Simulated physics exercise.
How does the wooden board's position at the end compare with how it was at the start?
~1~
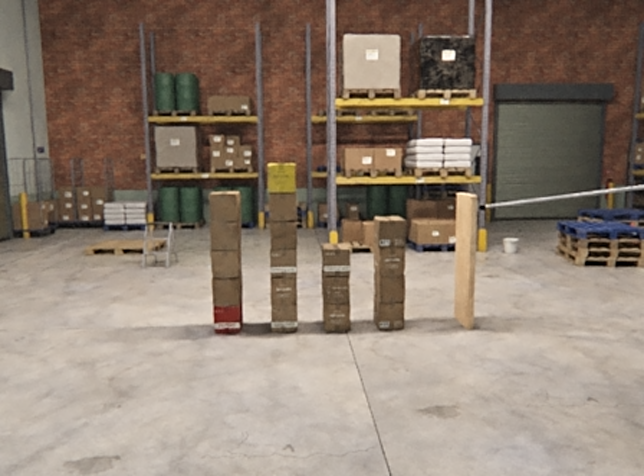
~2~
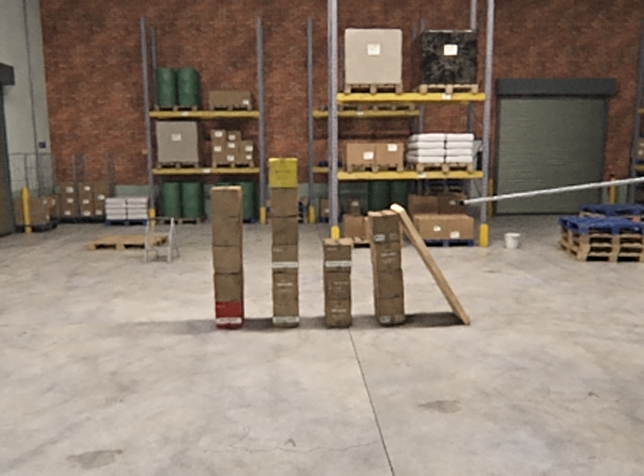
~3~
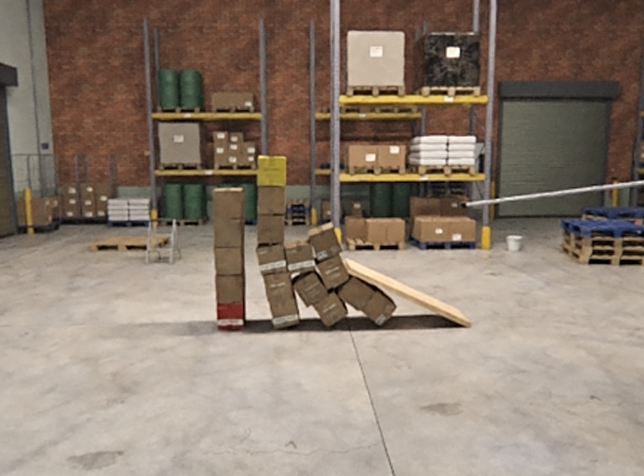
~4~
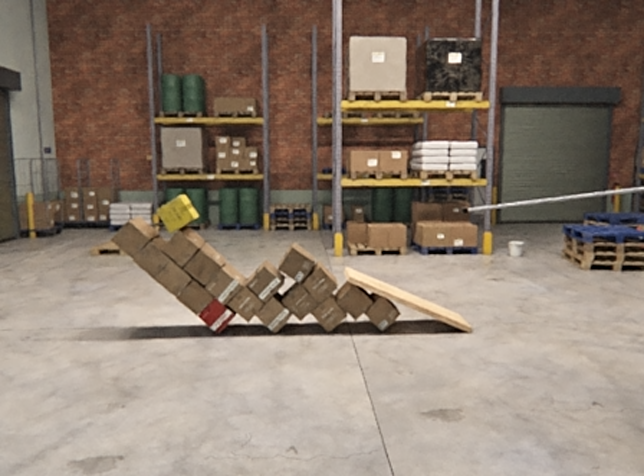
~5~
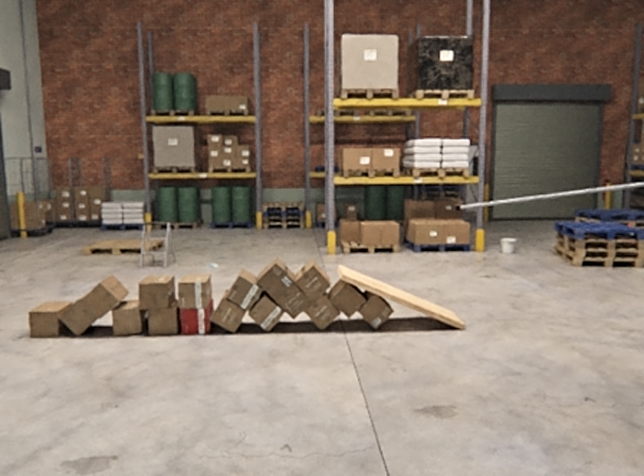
At the start the board stood upright to the right of the carton stacks. By the end it was down on its side, sloping against the fallen cartons.
